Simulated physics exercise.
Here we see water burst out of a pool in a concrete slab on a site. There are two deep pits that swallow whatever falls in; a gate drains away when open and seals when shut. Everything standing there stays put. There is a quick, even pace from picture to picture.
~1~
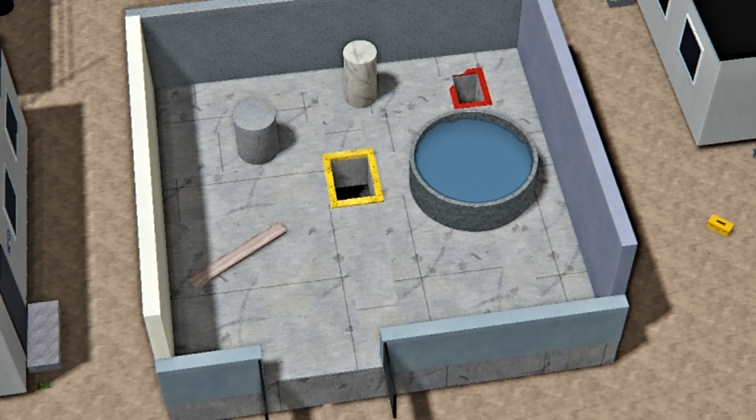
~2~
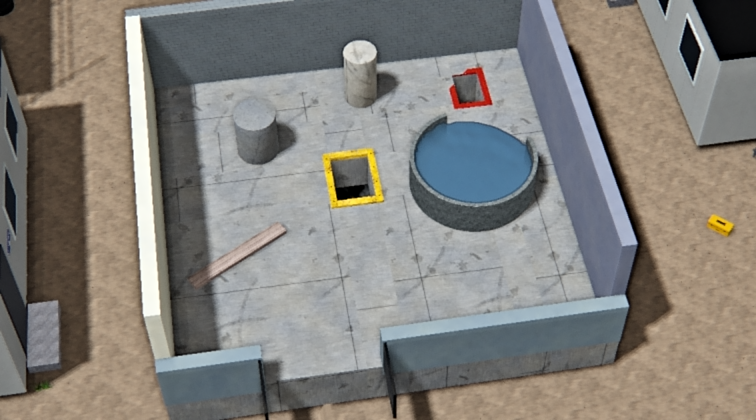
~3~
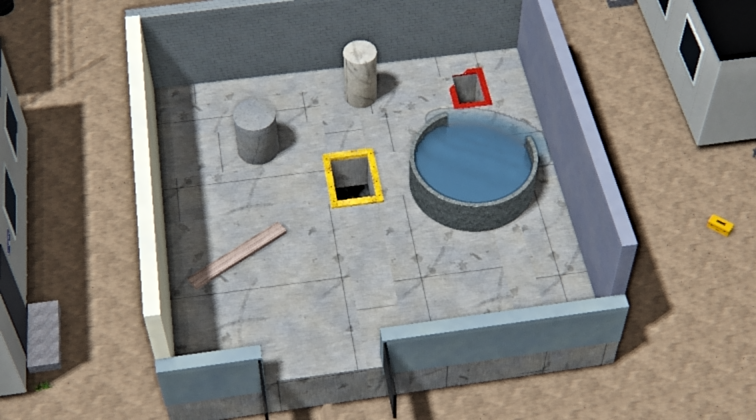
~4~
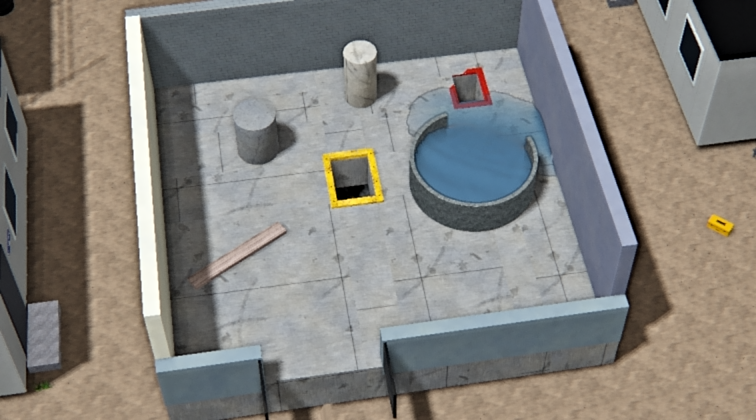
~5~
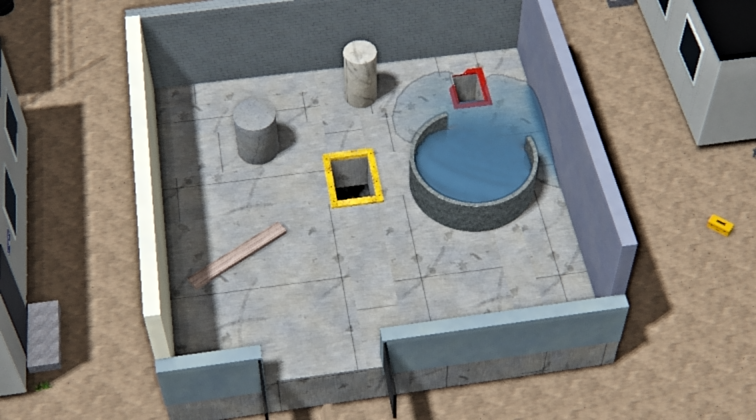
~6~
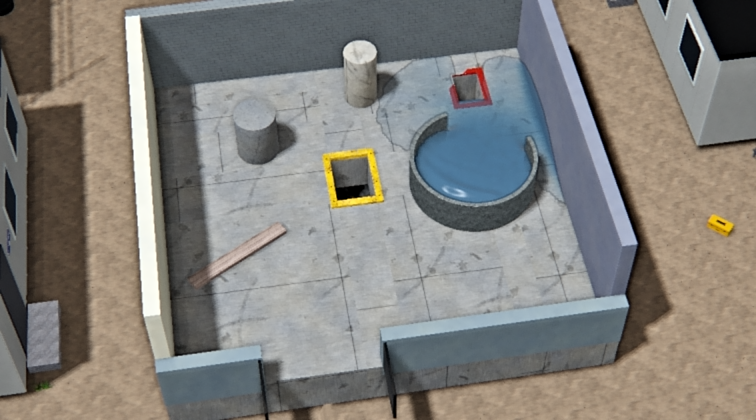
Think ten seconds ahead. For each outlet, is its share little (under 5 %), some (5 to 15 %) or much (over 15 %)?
Shares: The gate gets little; the red pit gets much; the yellow pit gets little.
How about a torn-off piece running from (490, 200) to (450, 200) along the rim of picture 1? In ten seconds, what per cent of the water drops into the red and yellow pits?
Result - red: 4 %; yellow: 0 %.
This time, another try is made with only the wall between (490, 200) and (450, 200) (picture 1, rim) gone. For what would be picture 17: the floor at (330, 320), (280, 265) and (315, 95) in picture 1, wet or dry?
Spot by spot: Soaked through, then unaffected, then unaffected.
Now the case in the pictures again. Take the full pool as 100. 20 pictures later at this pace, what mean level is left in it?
About 24 %.
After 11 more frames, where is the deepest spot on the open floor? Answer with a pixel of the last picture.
That would be (520, 59).
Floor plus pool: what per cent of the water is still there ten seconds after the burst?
Roughly 48 percent.
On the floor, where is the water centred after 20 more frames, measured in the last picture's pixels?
Centre of the water: Near (459, 141).
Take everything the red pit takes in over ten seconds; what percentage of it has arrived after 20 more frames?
Around 60 in a hundred.
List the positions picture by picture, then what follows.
The first picture shows the round pool at (473, 159) is whole and still.
In the second picture, water pours out on the round pool's far side and has run to a hidden place.
In the third picture, water pours out on the round pool's far side and has run to (431, 117).
In the fourth picture, water pours out on the round pool's far side and has run to (423, 99).
In the fifth picture, water pours out on the round pool's far side and has run to (425, 79).
In the sixth picture, the front is at (426, 59), out from the gap on the round pool's far side.
A moment on, water covers 15 % of the floor; the gate 0 %, the red pit 7 %, the yellow pit 0 %.
Next, water covers 20 % of the floor; the gate 0 %, the red pit 15 %, the yellow pit 0 %.
Then, water covers 35 % of the floor; the gate 0 %, the red pit 30 %, the yellow pit 1 %.
Later, water covers 55 % of the floor; the gate 0 %, the red pit 43 %, the yellow pit 1 %.
In the end, water covers 70 % of the floor; the gate 0 %, the red pit 50 %, the yellow pit 1 %.
